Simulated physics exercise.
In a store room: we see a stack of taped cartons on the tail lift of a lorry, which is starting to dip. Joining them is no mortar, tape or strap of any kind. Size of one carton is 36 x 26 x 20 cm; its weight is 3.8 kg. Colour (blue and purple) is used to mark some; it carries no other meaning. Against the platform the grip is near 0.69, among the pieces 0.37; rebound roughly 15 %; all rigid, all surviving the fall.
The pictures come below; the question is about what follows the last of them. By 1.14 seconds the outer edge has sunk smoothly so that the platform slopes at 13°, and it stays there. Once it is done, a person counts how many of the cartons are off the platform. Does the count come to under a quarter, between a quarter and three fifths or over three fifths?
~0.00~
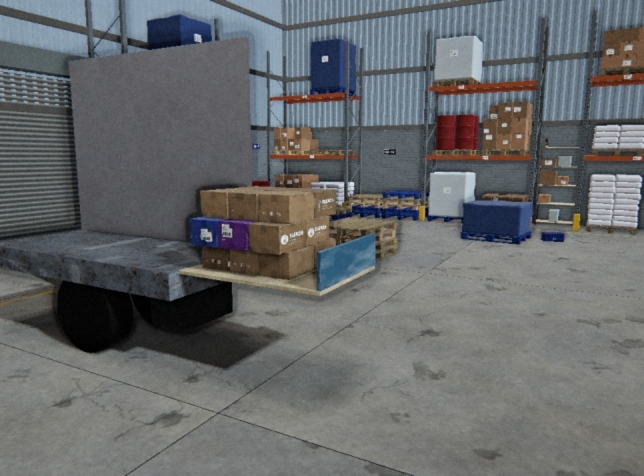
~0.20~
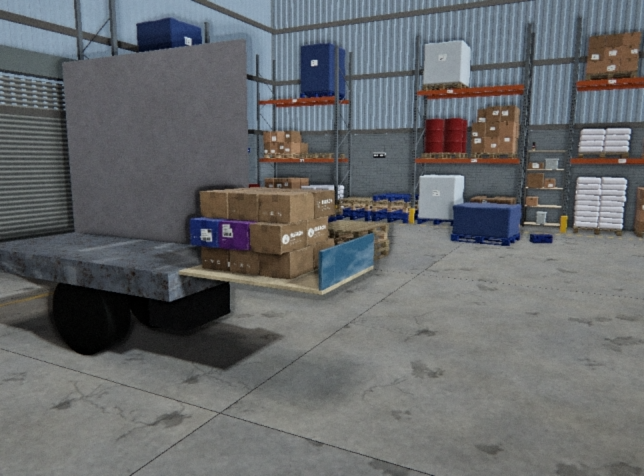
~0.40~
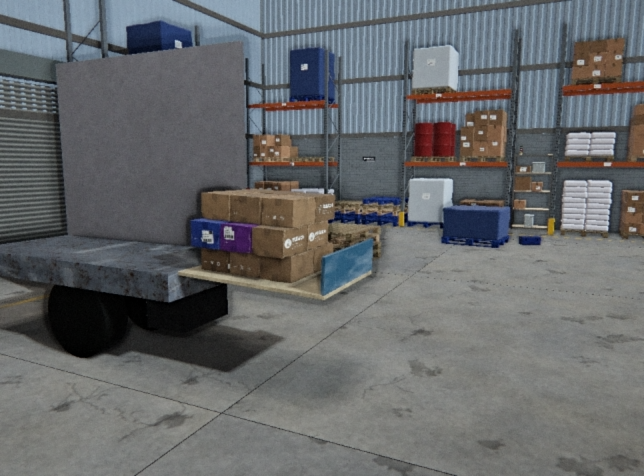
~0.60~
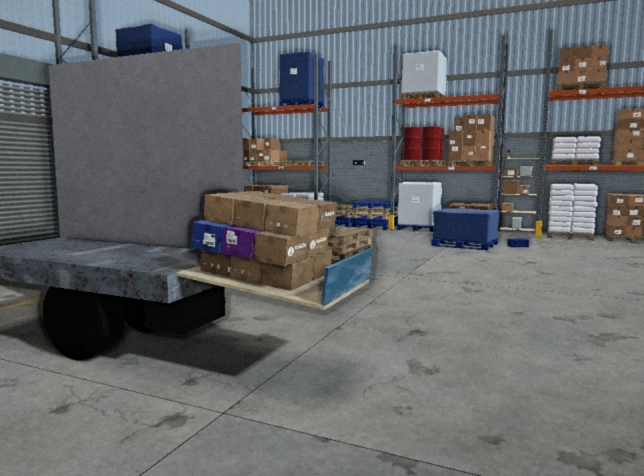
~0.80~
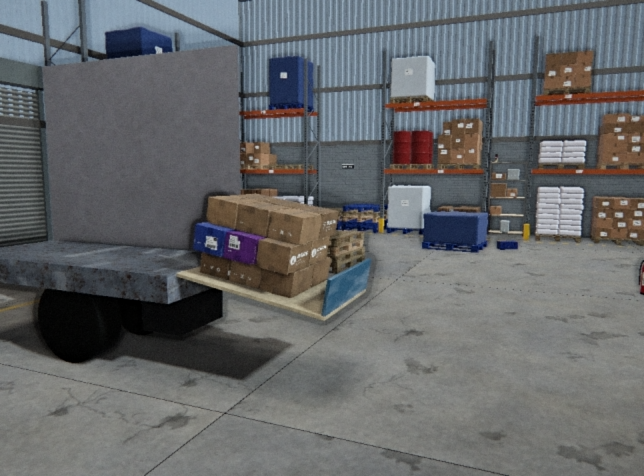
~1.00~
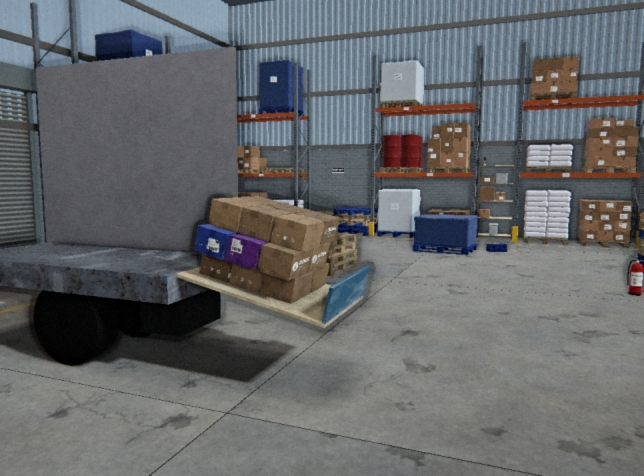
It comes to under a quarter.
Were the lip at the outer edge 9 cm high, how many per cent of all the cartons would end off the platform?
With that change, 0 percent.
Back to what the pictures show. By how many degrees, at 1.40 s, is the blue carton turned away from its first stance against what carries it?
Something like 0°, more or less.
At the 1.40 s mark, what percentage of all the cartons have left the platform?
By then, 0 per cent.
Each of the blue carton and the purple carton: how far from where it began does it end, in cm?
Blue shifts 10 cm and purple shifts 10 cm.
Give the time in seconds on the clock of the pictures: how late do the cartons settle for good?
Around 1.5 seconds.
After 1.06 s, slope 13°; none of the 18 cartons off the platform.
At rest (1.9 s), slope 13°; none of the 18 cartons off the platform; purple carton unmoved; blue carton unmoved. That is 0 per cent. As the last picture would show them, middles, purple carton near (254, 250), blue carton near (224, 241).
